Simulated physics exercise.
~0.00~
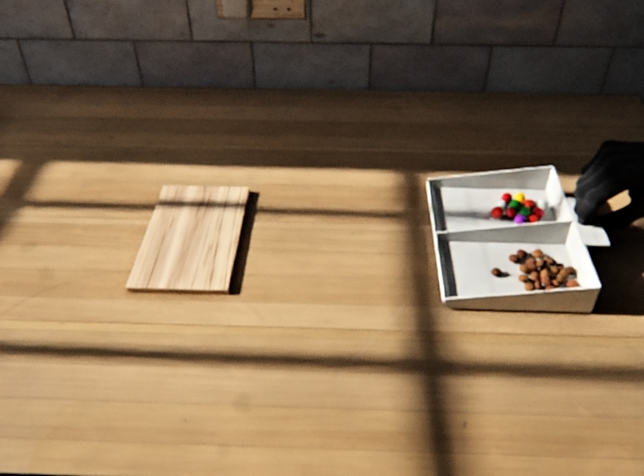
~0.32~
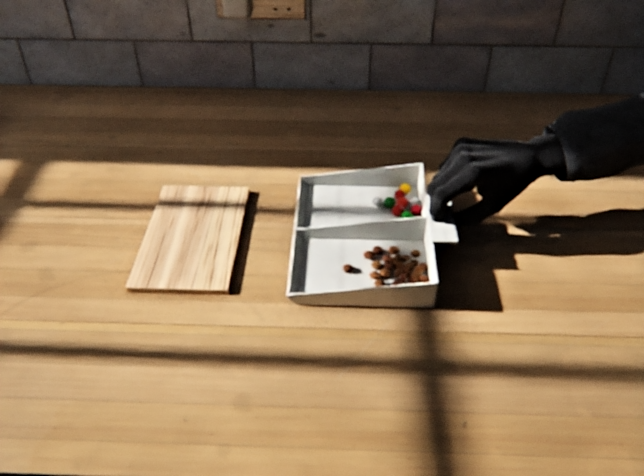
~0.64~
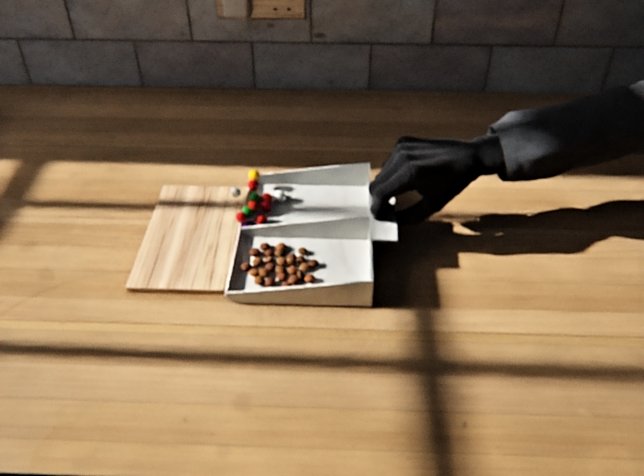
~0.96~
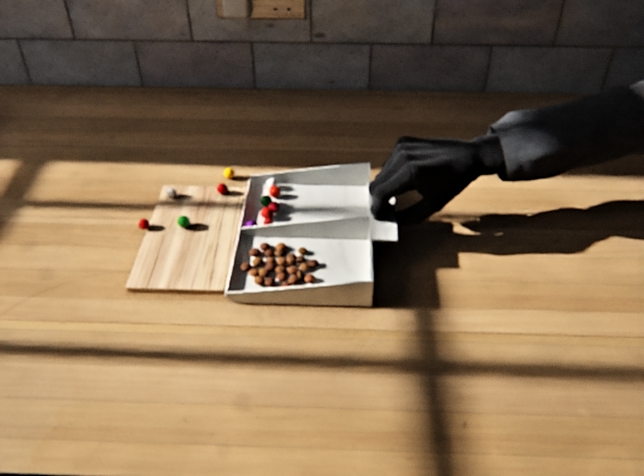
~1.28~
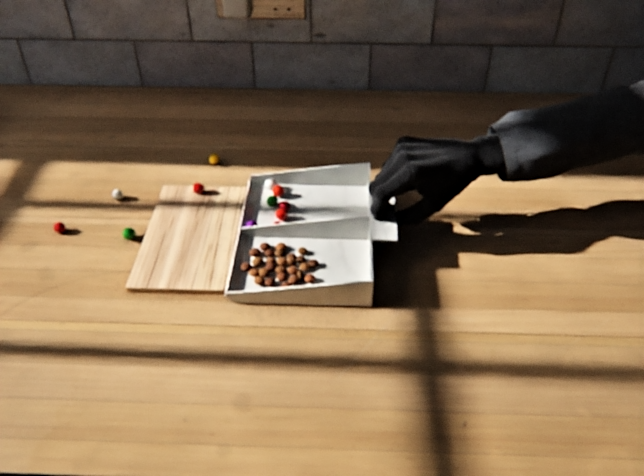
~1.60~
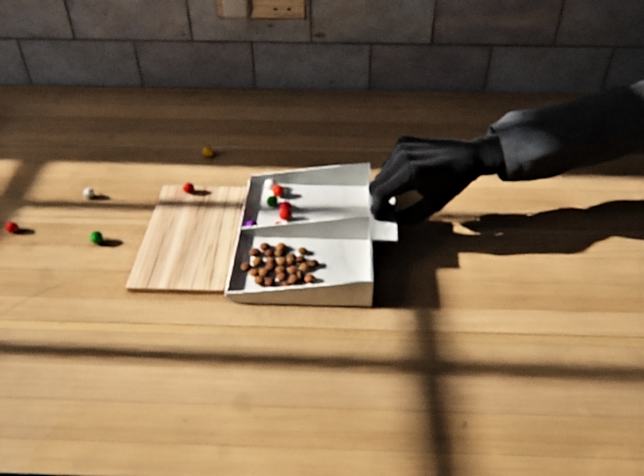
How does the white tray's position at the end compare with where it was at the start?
The tray starts on the right side of the table, apart from the flat board. By the end it is farther left, resting up against the board.
